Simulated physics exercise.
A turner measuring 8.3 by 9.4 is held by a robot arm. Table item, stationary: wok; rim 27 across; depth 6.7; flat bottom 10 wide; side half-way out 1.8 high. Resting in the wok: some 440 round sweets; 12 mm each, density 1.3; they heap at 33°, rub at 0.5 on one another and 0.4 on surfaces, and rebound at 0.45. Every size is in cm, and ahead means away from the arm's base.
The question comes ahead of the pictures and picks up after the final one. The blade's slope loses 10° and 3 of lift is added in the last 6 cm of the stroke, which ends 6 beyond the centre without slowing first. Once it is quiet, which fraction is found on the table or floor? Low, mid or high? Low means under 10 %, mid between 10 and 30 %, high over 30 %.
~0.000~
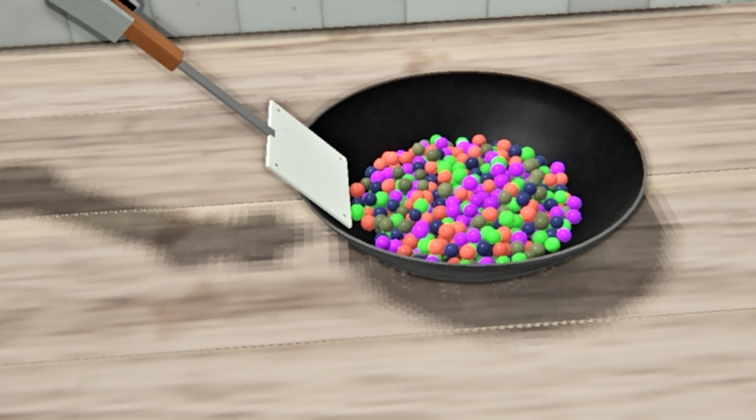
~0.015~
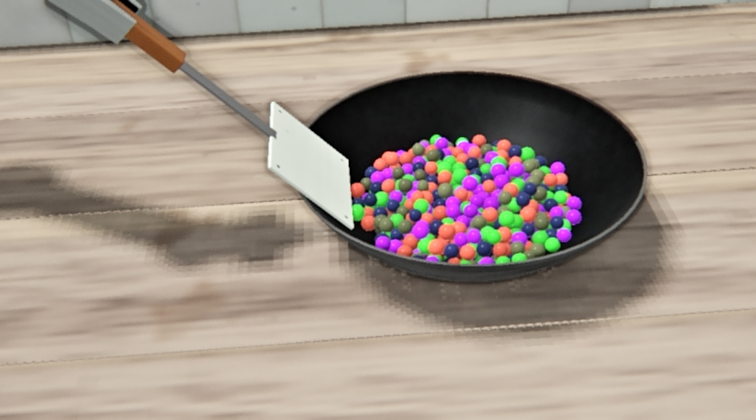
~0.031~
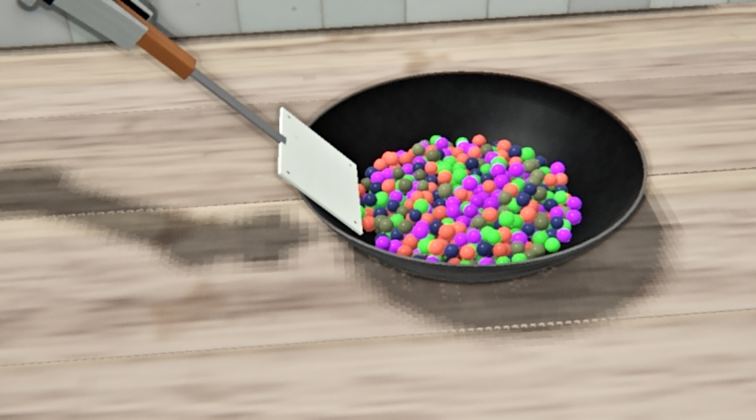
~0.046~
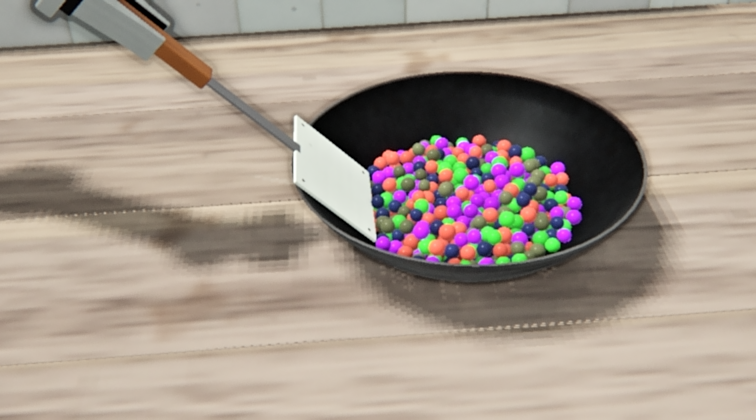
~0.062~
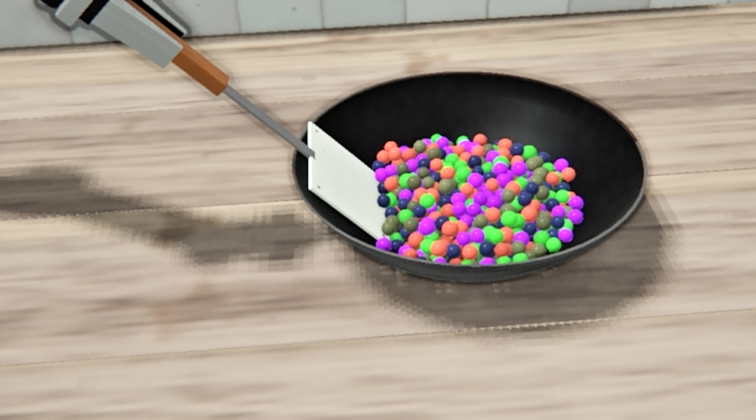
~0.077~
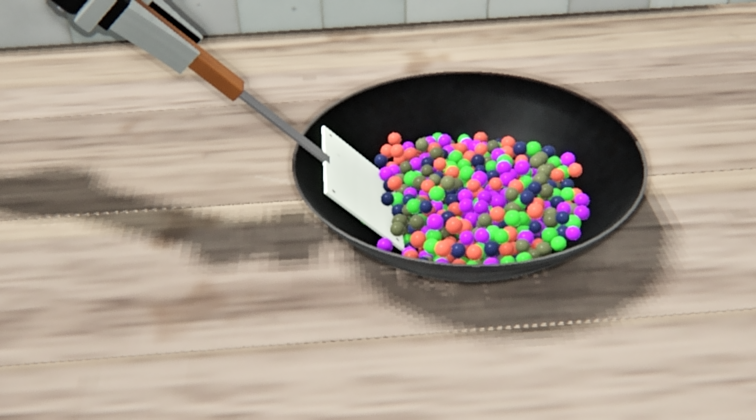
Low.
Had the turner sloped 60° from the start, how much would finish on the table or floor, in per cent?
It would come to roughly 5 percent.
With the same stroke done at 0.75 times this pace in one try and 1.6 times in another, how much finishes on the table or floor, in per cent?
Around 0 per cent and around 25 per cent.
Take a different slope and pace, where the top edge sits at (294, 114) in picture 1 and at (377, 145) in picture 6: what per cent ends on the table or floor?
Near 30 in a hundred.
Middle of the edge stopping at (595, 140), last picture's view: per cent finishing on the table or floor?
Around 45 percent ends on the table or floor.
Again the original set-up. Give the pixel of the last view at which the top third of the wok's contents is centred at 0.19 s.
I'd put it close to (557, 167).
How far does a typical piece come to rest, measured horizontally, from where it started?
I'd guess close to 5 centimetres.
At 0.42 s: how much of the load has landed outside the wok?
Close to 0 per cent of the load.
By 0.13 s, sloping 47°, highest piece 5 above the table; 443 in the wok.
By 0.19 s, sloping 43°, highest piece 7 above the table; 443 in the wok.
By 0.42 s, sloping 37°, highest piece 8 above the table; 436 in the wok, 3 on the table or floor, 4 on the blade or in flight.
By 1.47 s, sloping 37°, highest piece 8 above the table; 434 in the wok, 9 on the table or floor.
Final count, 434 in the wok, 9 on the table or floor. That is 2 % on the table or floor.
